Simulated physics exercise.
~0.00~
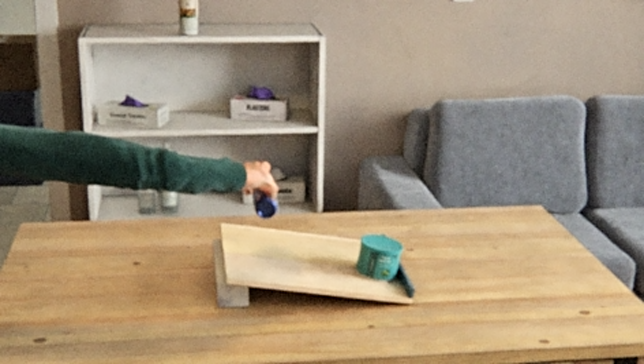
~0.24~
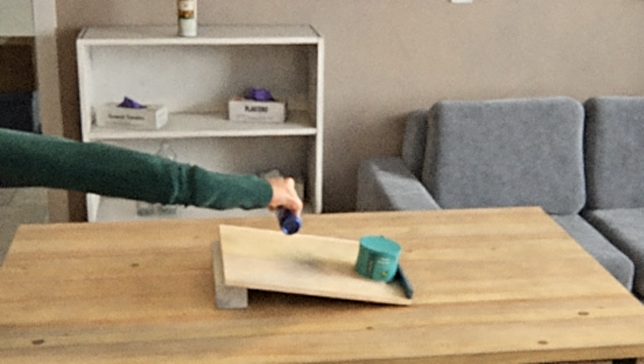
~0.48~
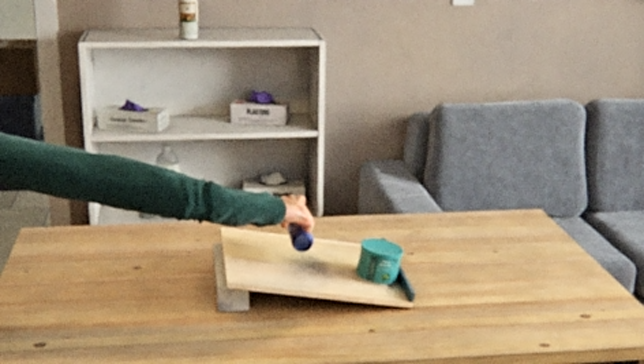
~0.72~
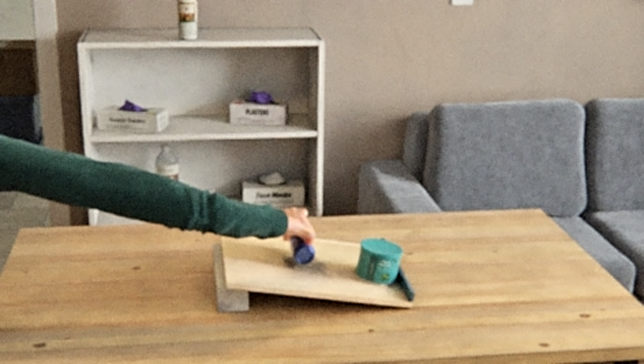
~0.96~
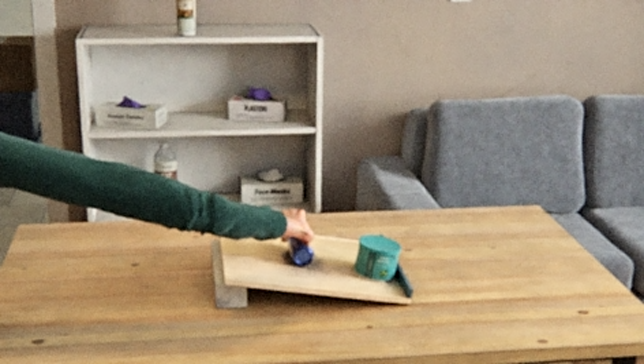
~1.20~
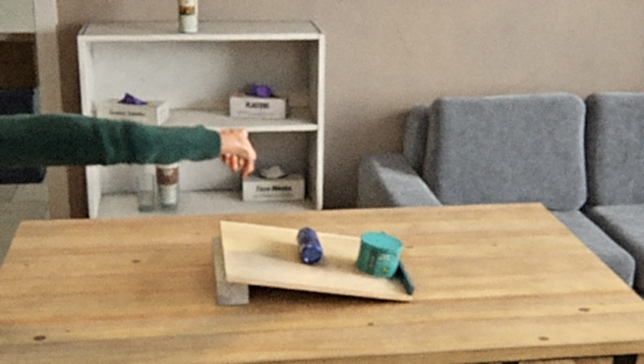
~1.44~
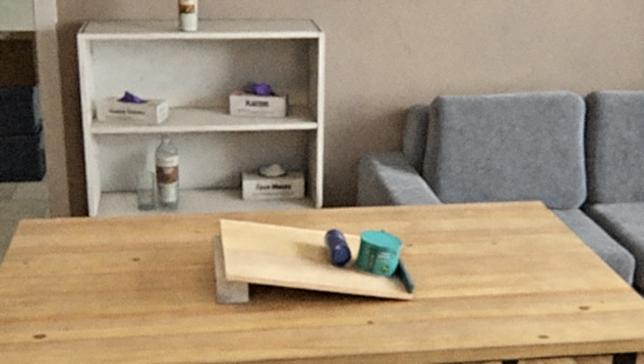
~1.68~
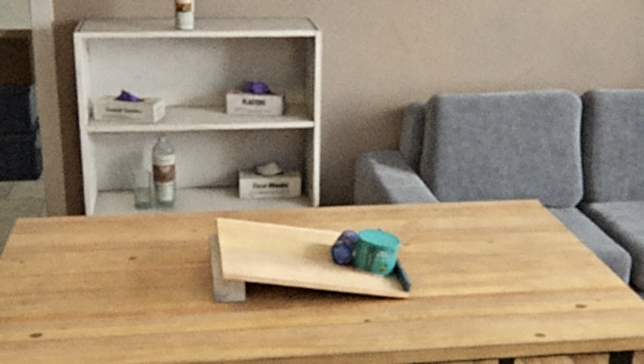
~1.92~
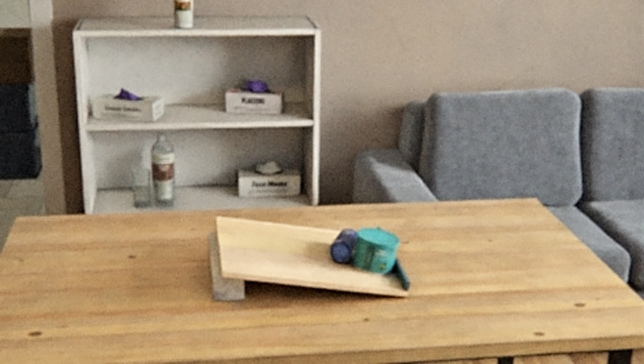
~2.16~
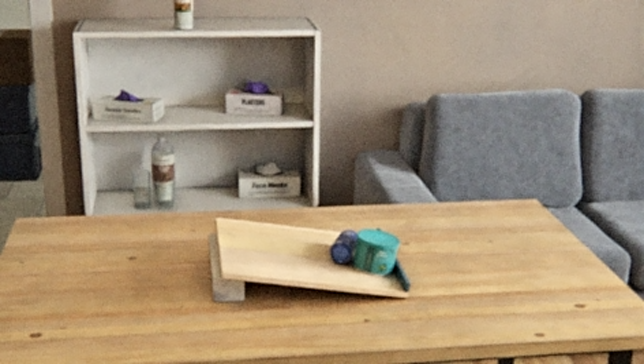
At the start, a hand in a green sleeve holds a small blue can above a sloping board propped on a block on a wooden table, where a turquoise tub sits near the low right end. The hand moves right and lowers the can onto the board, laying it on its side. The hand then lets go and draws back to the left. The can rolls down the slope toward the tub as the arm leaves the view. It ends resting on its side against the tub, which stays in place.
